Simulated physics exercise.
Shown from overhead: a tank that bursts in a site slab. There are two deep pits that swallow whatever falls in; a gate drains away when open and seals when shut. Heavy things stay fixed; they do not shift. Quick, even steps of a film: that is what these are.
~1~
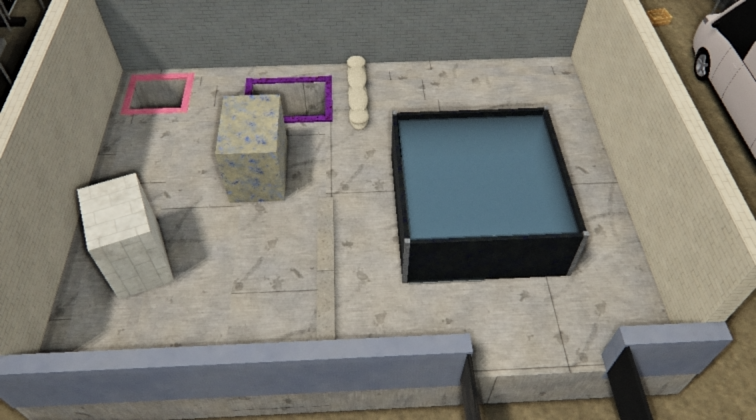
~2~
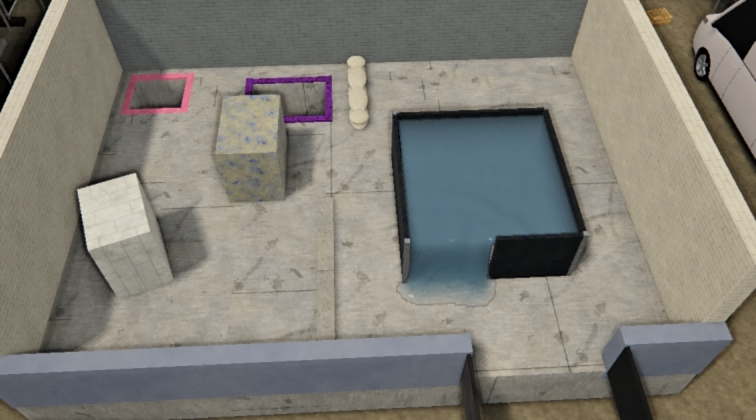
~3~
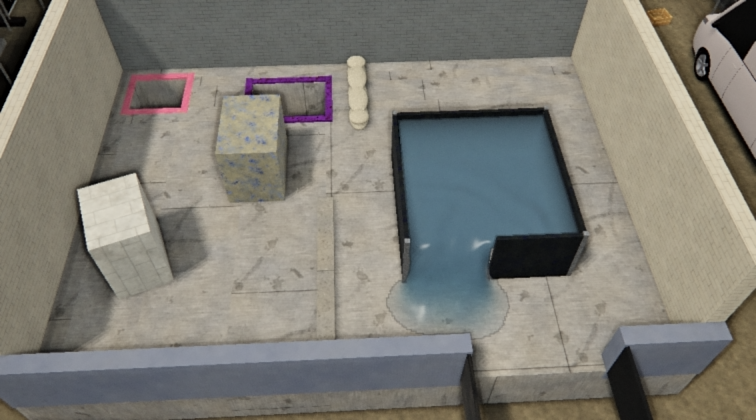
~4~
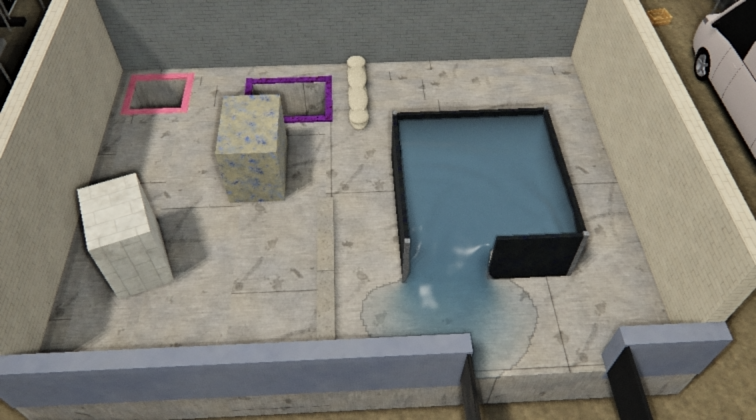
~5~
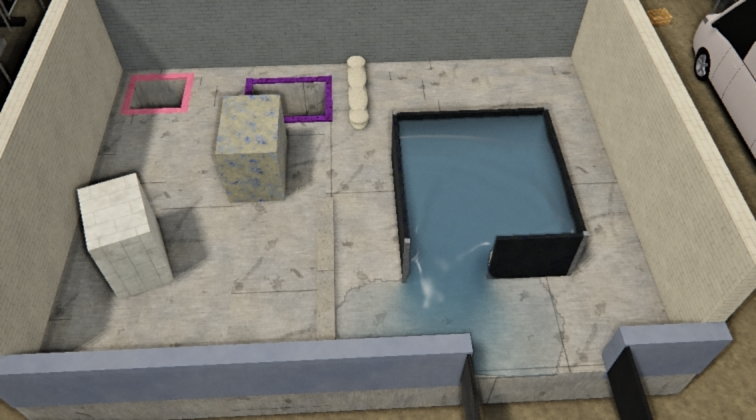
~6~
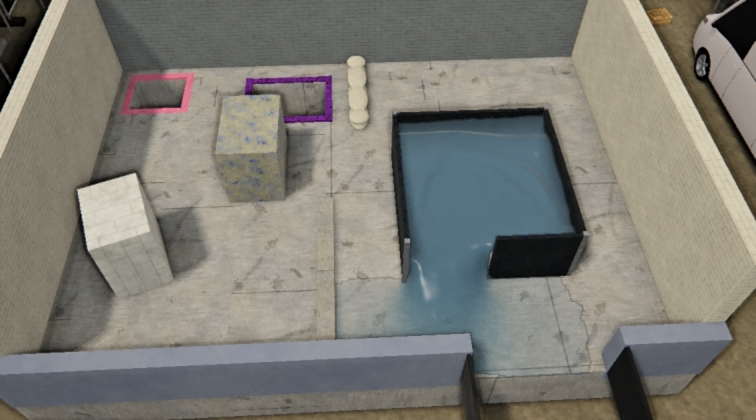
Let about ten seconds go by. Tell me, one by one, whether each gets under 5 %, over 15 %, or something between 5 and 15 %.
One by one: As it plays out the gate goes past fifteen per cent. As it plays out the purple pit never reaches five per cent. As it plays out the pink pit sits in the middle - five to fifteen per cent.
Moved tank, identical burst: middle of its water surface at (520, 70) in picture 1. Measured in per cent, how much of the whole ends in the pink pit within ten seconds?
Within ten seconds the pink pit takes 2 percent of the total.
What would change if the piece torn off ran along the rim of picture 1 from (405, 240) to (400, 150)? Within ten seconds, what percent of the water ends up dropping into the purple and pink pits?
Purple 14 %, pink 25 %.
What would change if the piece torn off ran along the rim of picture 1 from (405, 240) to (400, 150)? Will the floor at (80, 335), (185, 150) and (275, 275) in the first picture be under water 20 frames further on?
First point swamped, second point swamped, third point swamped.
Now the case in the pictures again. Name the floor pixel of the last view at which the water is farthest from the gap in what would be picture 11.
The farthest wet point should be near (148, 375).
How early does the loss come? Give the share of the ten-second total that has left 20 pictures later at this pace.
My figure is about 45 in a hundred.
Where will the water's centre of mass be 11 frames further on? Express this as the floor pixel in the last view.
That comes out near (433, 247).
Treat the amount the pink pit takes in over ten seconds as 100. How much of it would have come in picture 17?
It works out at roughly 0 percent of the ten-second total.
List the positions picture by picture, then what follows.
In the first frame, still water in the water tank at (482, 173).
In the second frame, the front is at (402, 285), out from the gap at (449, 263).
In the third frame, water pours out at (448, 266) and has run to (496, 324).
In the fourth frame, the front is at a hidden place, out from the gap at (448, 267).
In the fifth frame, water pours out at (448, 267) and has run to a hidden place.
In the sixth frame, the front is at a hidden place, out from the gap at (448, 267).
A moment on, water covers 15 % of the floor; the gate 7 %, the purple pit 0 %, the pink pit 0 %.
Next, water covers 30 % of the floor; the gate 14 %, the purple pit 0 %, the pink pit 0 %.
Then, water covers 50 % of the floor; the gate 22 %, the purple pit 0 %, the pink pit 0 %.
Later, water covers 70 % of the floor; the gate 32 %, the purple pit 0 %, the pink pit 4 %.
In the end, water covers 85 % of the floor; the gate 38 %, the purple pit 0 %, the pink pit 10 %.
